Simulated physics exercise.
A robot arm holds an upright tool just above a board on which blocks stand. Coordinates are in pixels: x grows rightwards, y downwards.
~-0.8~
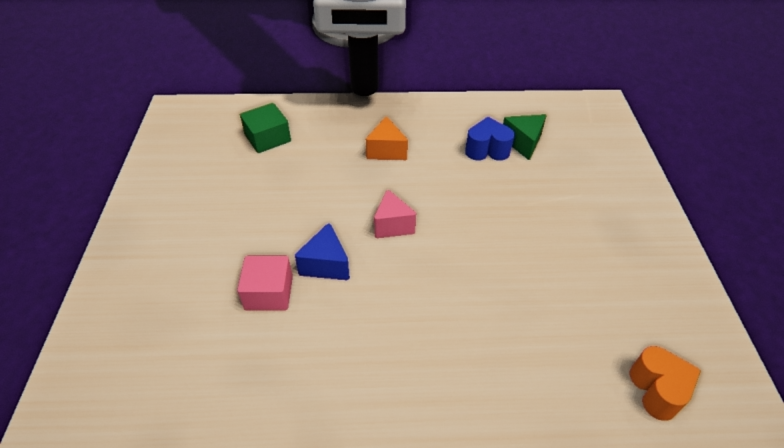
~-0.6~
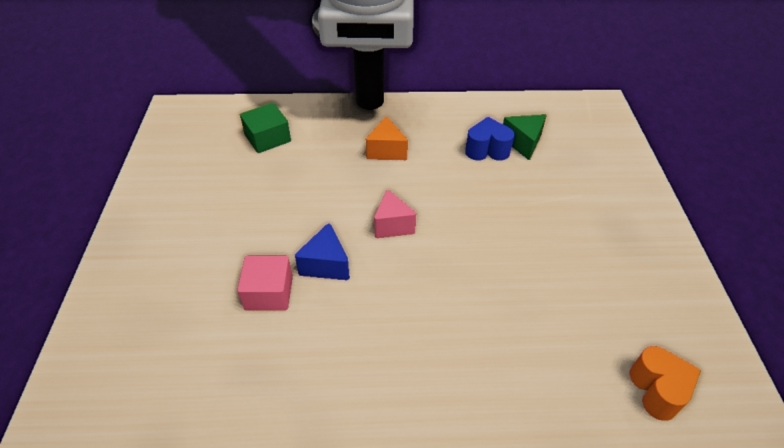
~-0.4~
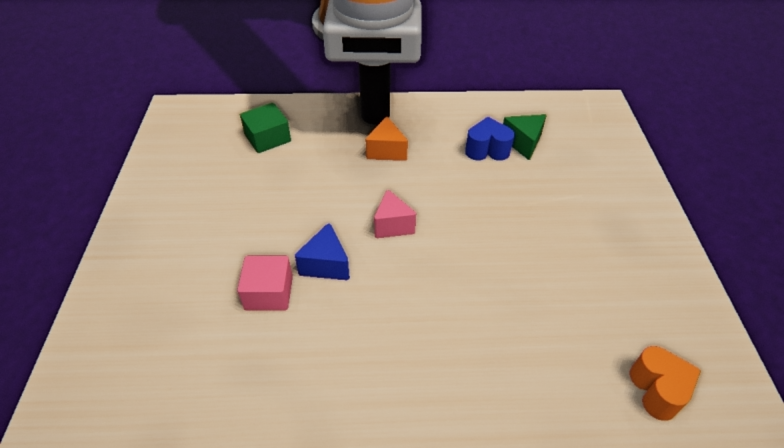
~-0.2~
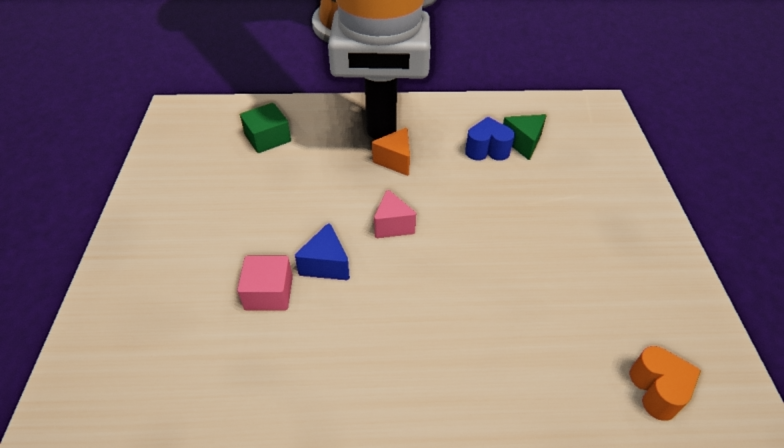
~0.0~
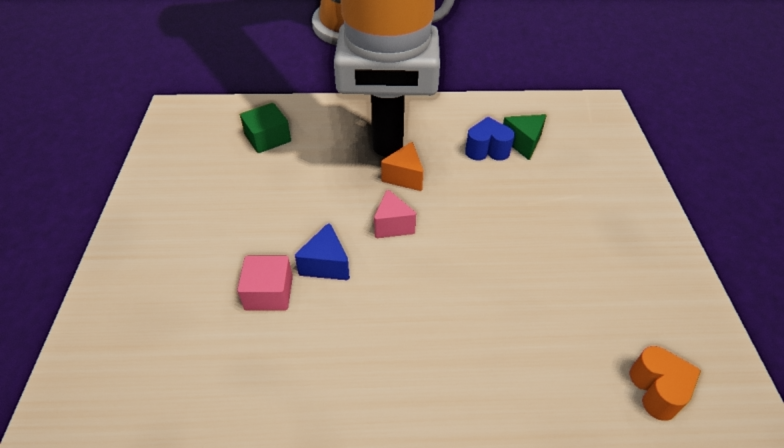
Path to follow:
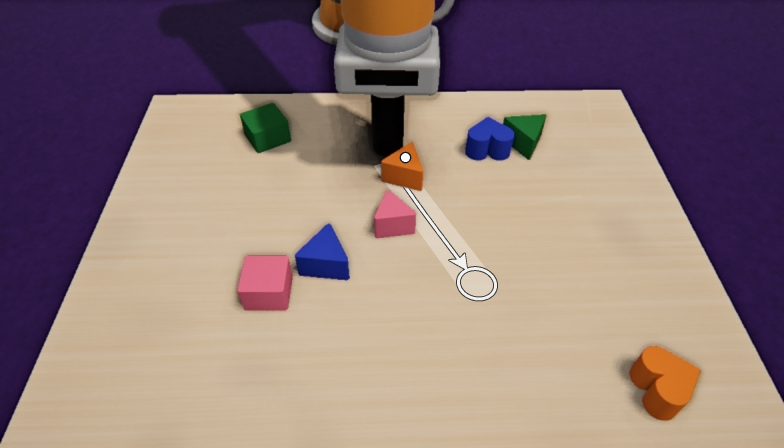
On a pale wooden board scattered with colourful blocks, a robot arm moved its black upright tool forward from the far edge and pushed the orange triangular block a short way toward the pink one.
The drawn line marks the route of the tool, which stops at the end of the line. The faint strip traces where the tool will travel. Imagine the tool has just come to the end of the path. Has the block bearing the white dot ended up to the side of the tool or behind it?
That would be a no.
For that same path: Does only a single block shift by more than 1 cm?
I'd say yes.
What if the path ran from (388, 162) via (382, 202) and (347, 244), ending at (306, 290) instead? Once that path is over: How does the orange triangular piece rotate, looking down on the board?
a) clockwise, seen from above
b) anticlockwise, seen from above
My pick is b.
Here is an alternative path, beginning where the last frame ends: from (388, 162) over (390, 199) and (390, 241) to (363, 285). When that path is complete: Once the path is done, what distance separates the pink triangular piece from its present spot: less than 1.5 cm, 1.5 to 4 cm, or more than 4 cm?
Beyond 4 cm.
Path on the board, from (388, 162) directly to (477, 283); the dot is on the orange triangular piece.
On the path given first. One third of the way, tool at (415, 185); orange triangular piece at (436, 197).
Two thirds of the way, tool at (444, 224); orange triangular piece at (469, 237).
At the end, tool at (480, 271); pink triangular piece in place; orange triangular piece at (513, 282), turned 15° anticlockwise.
